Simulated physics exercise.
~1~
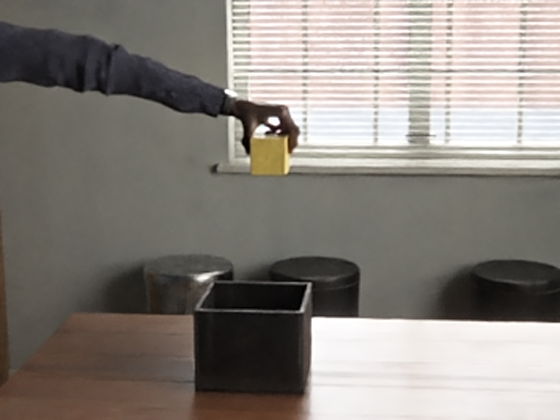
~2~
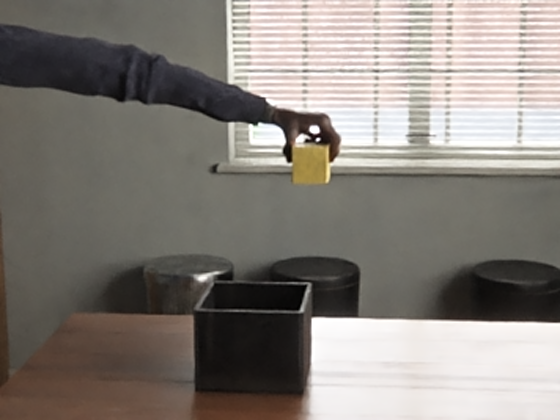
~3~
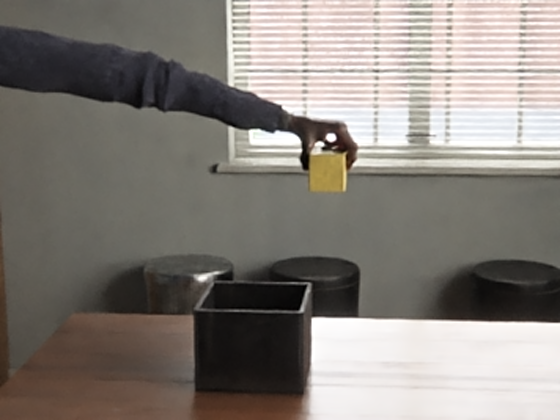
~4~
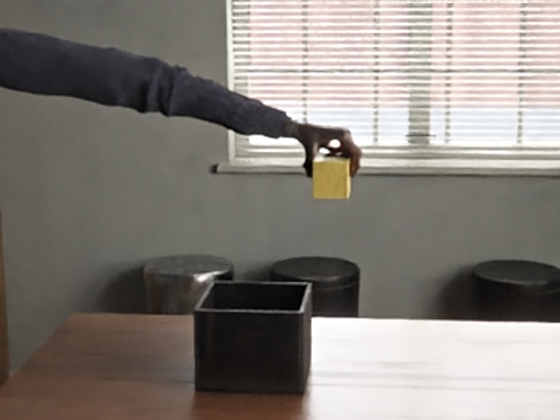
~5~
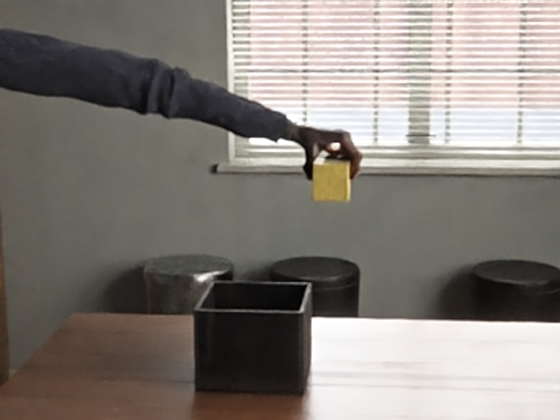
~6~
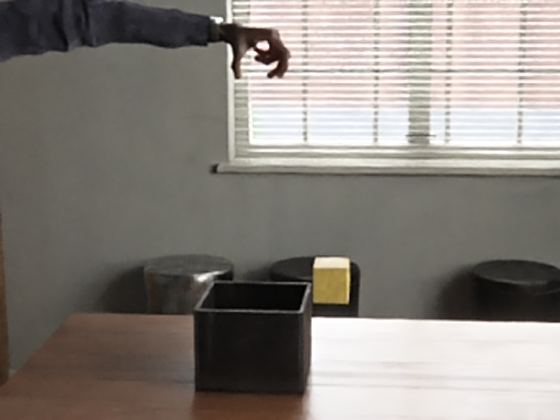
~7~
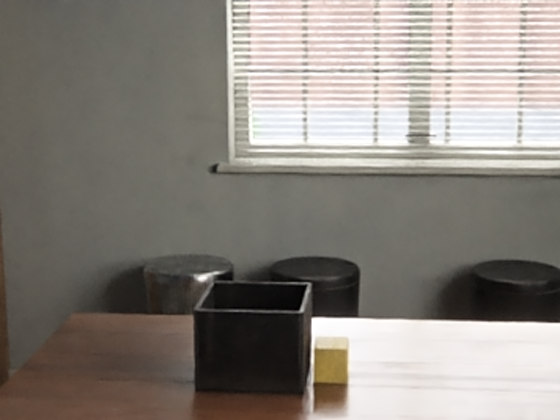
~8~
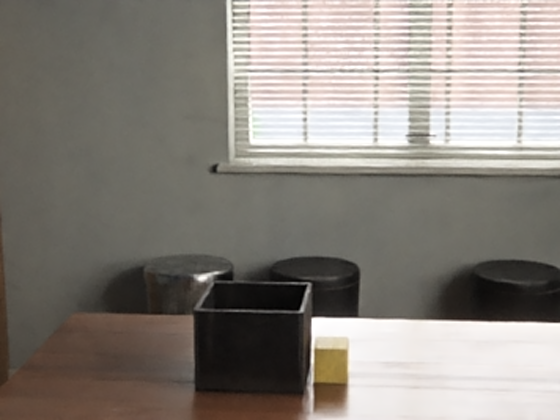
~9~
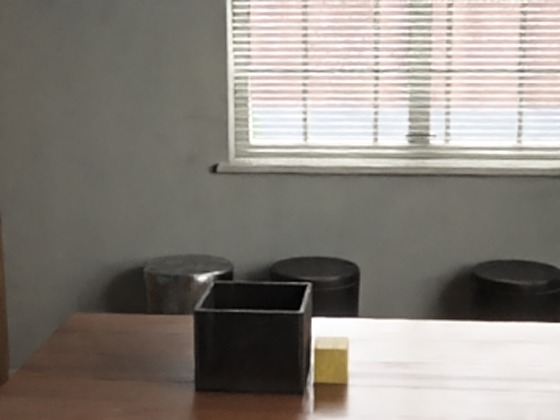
A hand held a yellow block high above a table with an open black box on it, moved it right past the box and lowered it slightly, then let go and drew back. The block dropped and came to rest on the table just beside the box.
